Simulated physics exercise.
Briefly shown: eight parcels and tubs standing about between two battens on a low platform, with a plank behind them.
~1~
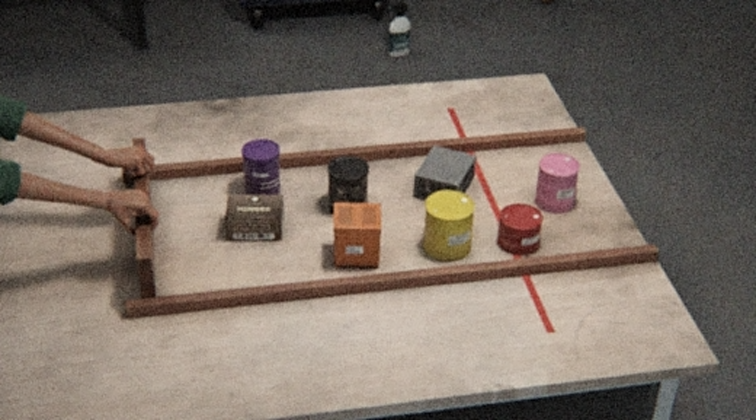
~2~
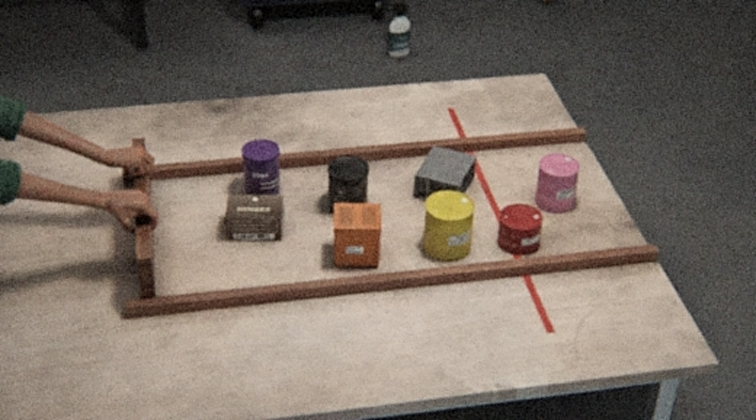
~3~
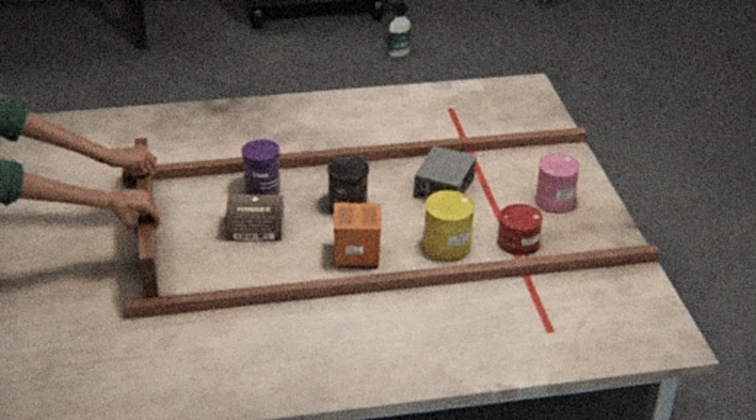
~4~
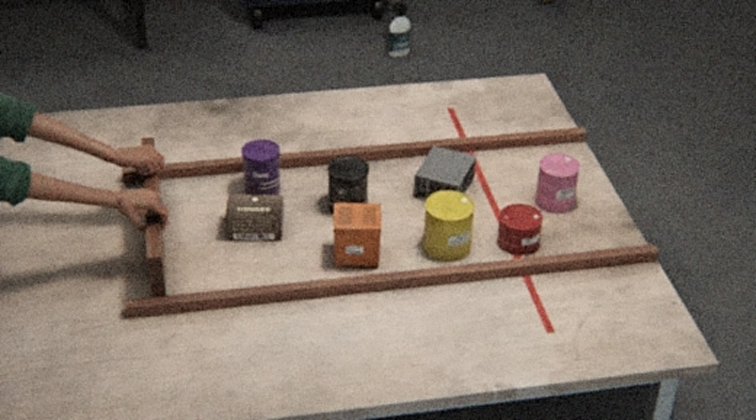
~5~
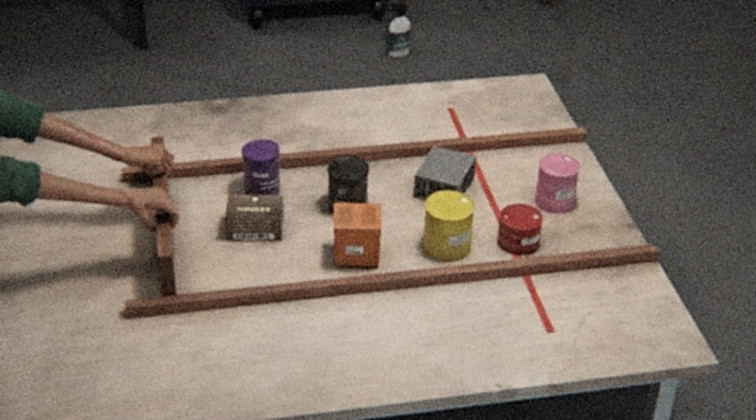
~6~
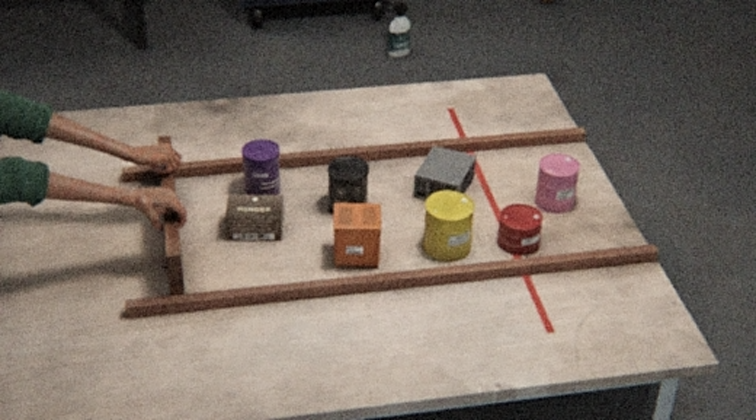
Two hands slid a wooden plank slowly a short way to the right between two long battens on a table, while the colorful tubs and boxes in front of it stayed still.
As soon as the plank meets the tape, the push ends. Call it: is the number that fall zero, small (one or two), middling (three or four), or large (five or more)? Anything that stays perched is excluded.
It is zero.
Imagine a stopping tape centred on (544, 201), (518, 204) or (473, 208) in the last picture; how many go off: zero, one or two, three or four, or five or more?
The falls would be 1 or 2; one or two; not one.
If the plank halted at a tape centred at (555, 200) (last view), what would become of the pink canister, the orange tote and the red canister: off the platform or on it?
Taking them in turn: Pink canister ends up off it, orange tote is still there, red canister ends up off it.
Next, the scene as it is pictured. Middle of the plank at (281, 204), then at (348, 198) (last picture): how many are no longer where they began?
The counts are 3 and 5.
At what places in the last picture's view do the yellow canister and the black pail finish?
Look around (579, 214) for the first and around (562, 172) for the second.
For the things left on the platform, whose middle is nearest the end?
Red canister.
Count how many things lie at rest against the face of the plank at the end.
That makes 3.
Soon after, none off yet; pink canister at rest near (557, 184); red canister at rest near (520, 229); grey crate at rest near (445, 177).
At rest, the number that fall off is zero.
